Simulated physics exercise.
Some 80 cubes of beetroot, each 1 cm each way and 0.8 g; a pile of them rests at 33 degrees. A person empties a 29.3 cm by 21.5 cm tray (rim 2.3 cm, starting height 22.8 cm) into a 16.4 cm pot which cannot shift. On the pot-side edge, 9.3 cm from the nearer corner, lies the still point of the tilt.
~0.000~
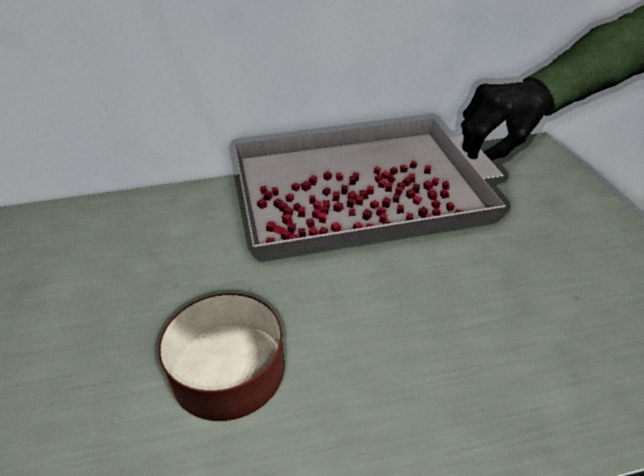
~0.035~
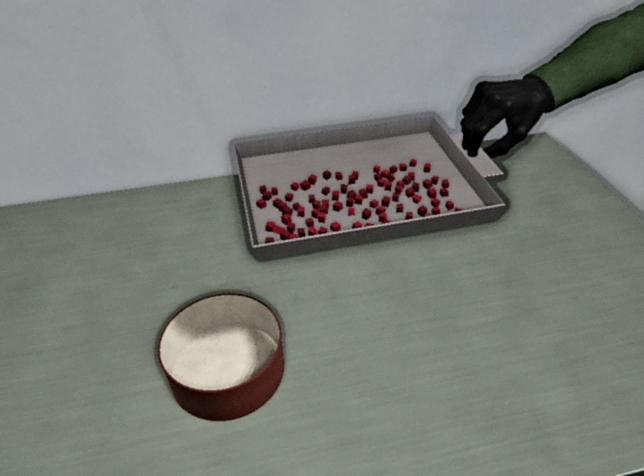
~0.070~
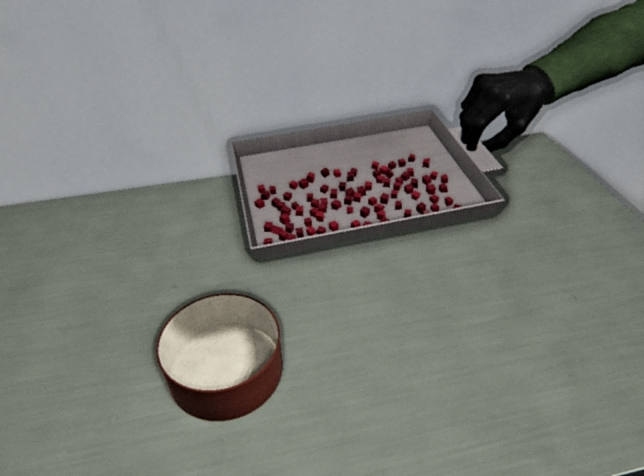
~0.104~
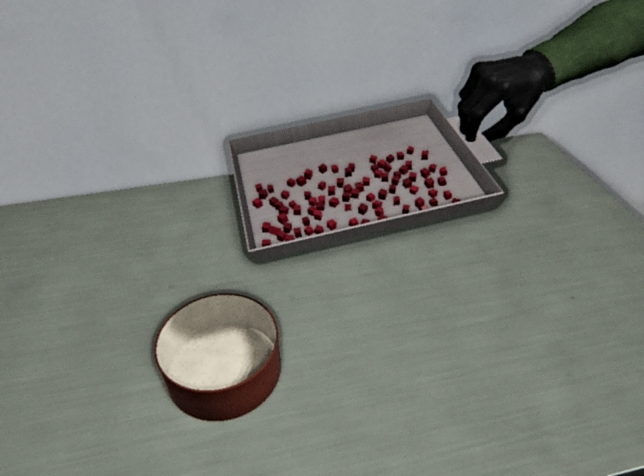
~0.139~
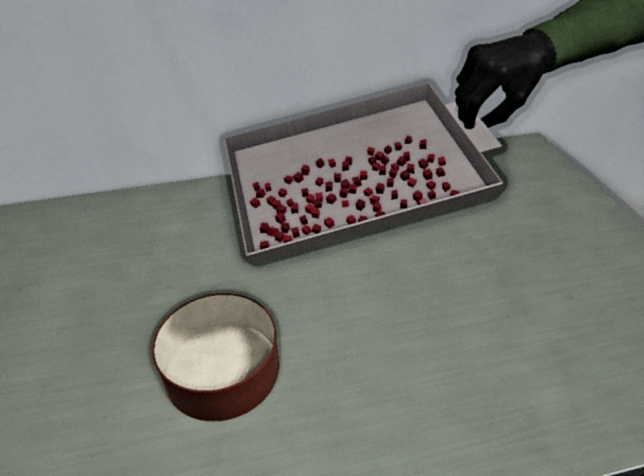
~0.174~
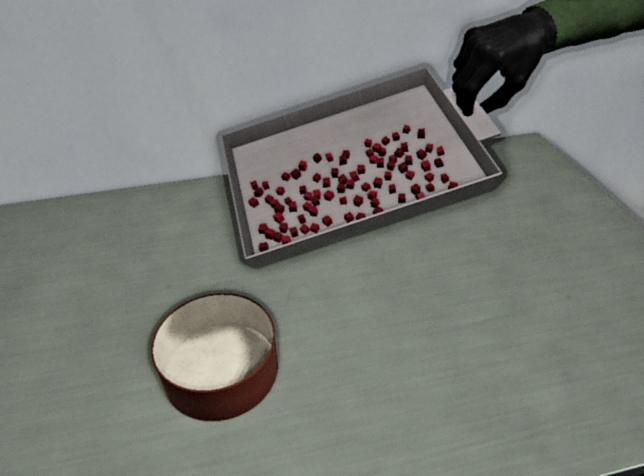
The clip opens on a gray tray scattered with small dark-red pieces, gripped at its right end by a black-gloved hand, with a round reddish pot in front. The hand gradually raises the tray's right side, slanting it down toward the left, while the pieces stay spread across it.
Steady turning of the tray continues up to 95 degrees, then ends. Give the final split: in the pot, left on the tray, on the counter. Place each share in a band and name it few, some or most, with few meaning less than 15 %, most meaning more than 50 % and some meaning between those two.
In the end: Pot most, left on the tray few, counter few.
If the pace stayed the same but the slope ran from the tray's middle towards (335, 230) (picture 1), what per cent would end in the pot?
Roughly 20 per cent.
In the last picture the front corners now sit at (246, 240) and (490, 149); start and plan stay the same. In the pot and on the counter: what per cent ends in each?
The pot gets 35 and the counter 65.
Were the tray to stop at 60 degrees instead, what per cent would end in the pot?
I'd put it at close to 45 per cent.
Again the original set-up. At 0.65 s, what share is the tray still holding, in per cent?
Estimate: About 85 percent.
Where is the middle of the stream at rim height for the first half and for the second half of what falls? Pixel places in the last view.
Early: About (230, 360); late: About (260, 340).
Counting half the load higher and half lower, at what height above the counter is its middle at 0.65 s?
The halfway mark sits at about 22 cm.
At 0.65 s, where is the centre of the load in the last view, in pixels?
Look about (266, 253) in the last view.
Then, at 0.46 s, tilt 55 degrees; the tray holds 100 %, the pot 0 %.
Then, at 0.65 s, tilt 81 degrees; the tray holds 85 %, the pot 0 %.
After 0.96 s, tilt 95 degrees; the tray holds 5 %, the pot 85 %.
At rest (2.2 s), pot 95 %, tray 0 %, counter 5 %.
